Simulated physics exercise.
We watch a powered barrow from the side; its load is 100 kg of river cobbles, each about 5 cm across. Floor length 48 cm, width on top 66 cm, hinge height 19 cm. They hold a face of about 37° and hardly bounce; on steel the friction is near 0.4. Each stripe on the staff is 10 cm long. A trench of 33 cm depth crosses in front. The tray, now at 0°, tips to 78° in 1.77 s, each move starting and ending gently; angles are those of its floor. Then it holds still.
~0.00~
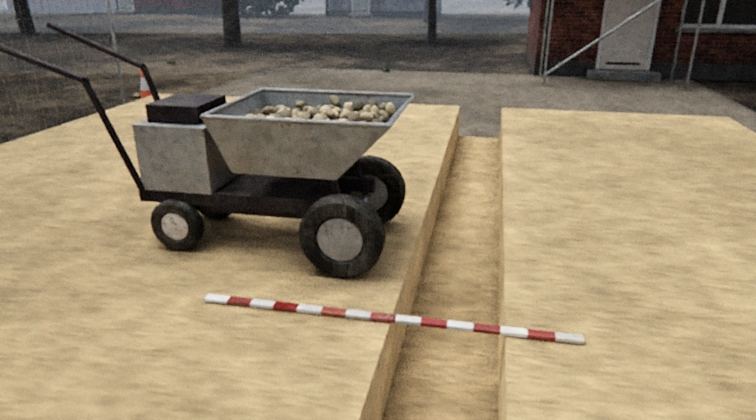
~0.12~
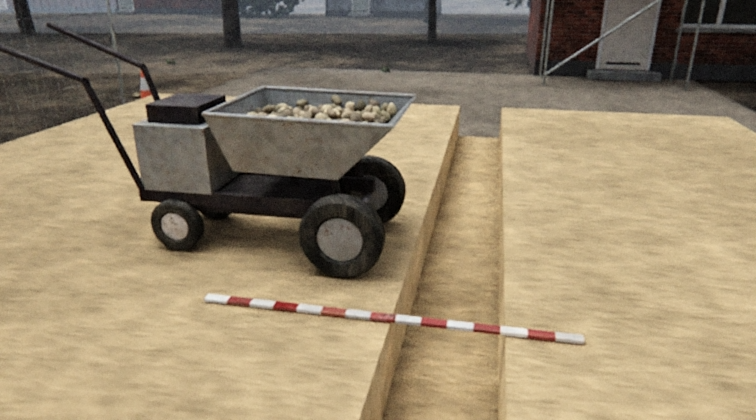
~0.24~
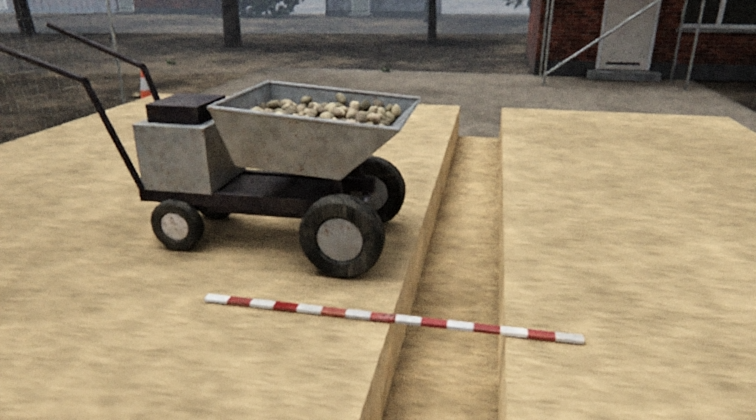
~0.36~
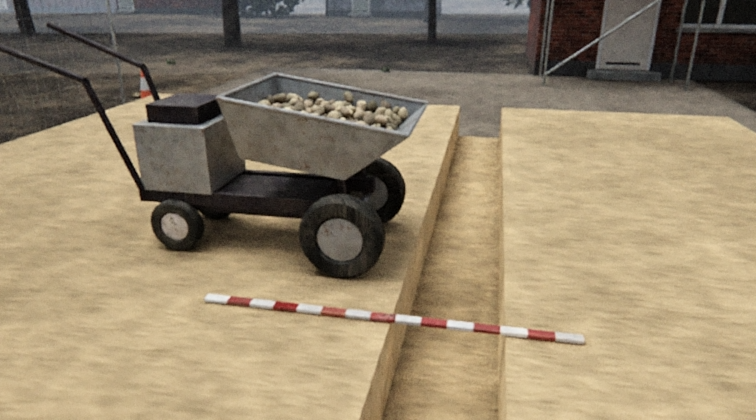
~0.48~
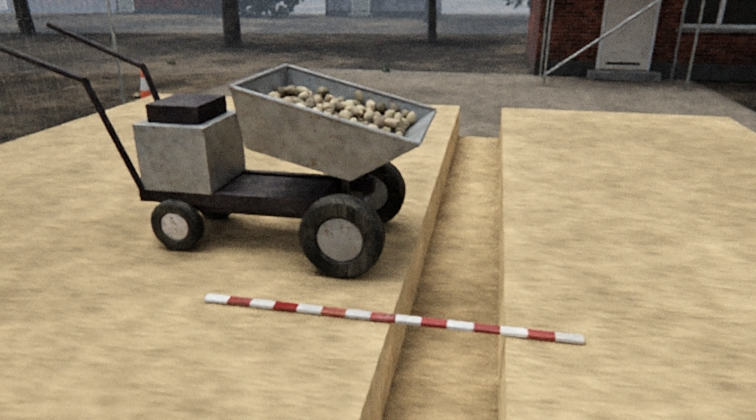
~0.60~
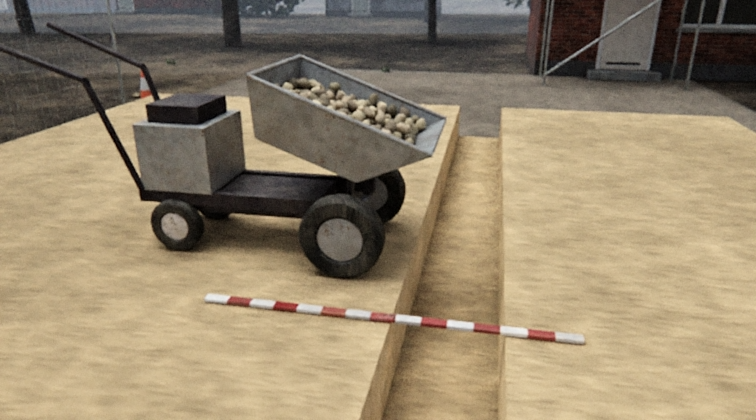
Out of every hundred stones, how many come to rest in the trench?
Roughly 62 per cent ends in the trench.
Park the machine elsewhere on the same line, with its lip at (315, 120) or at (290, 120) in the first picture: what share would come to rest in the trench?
First some 100, then 75 per cent.
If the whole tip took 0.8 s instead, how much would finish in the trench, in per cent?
In that case some 55 per cent.
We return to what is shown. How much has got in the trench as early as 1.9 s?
Some 45 per cent.
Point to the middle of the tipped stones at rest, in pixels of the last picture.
Near (490, 301).
After 1.3 s the floor is at 66°; 96 % in the tray, 4 % in the trench; the foremost stones are at (499, 246).
After 1.9 s the floor is at 78°; 16 % in the tray, 47 % in the trench, 37 % past the trench; the foremost stones are at (642, 271).
After 2.2 s the floor is at 78°; 0 % in the tray, 61 % in the trench, 39 % past the trench; the foremost stones are at (690, 265).
After 4.2 s the floor is at 78°; 0 % in the tray, 62 % in the trench, 38 % past the trench; the foremost stones are at (704, 265).
